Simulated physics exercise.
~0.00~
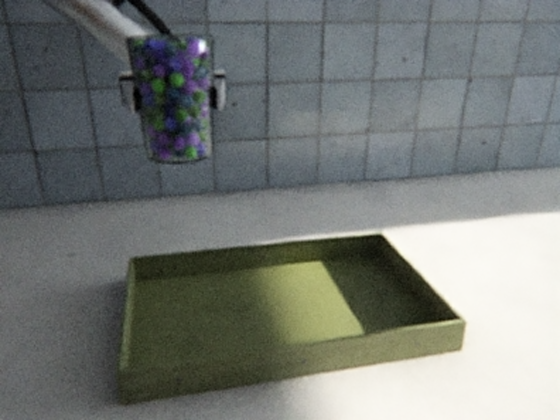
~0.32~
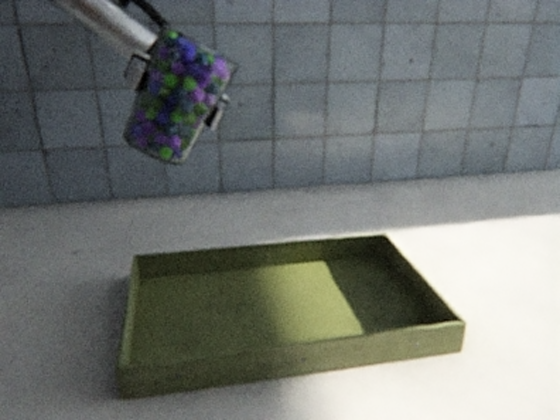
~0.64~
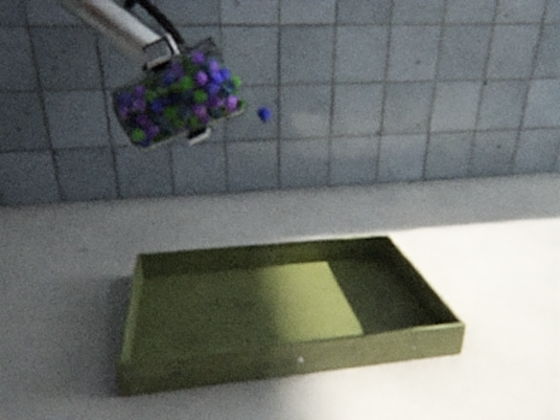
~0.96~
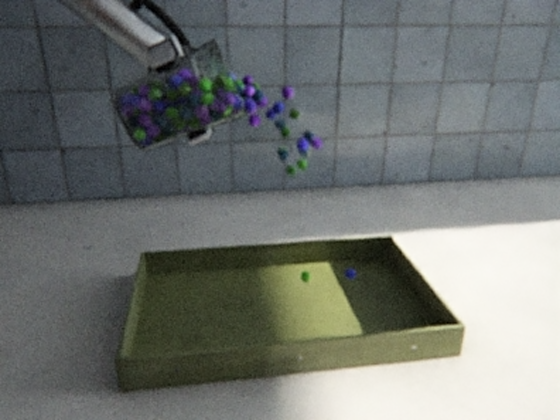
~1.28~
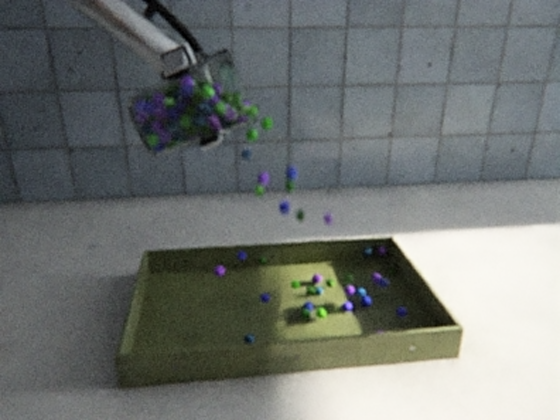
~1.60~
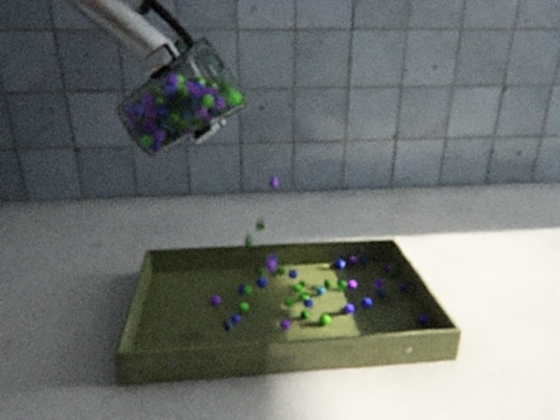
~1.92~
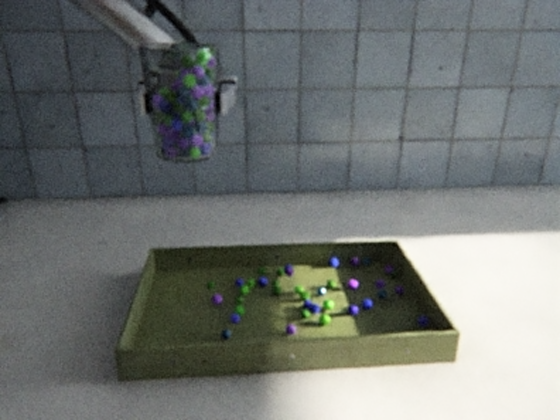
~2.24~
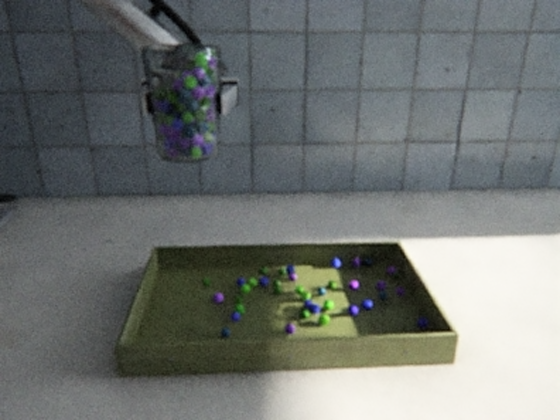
A robot arm tips a clear beaker, spills some colourful balls into a green tray, then rights it.
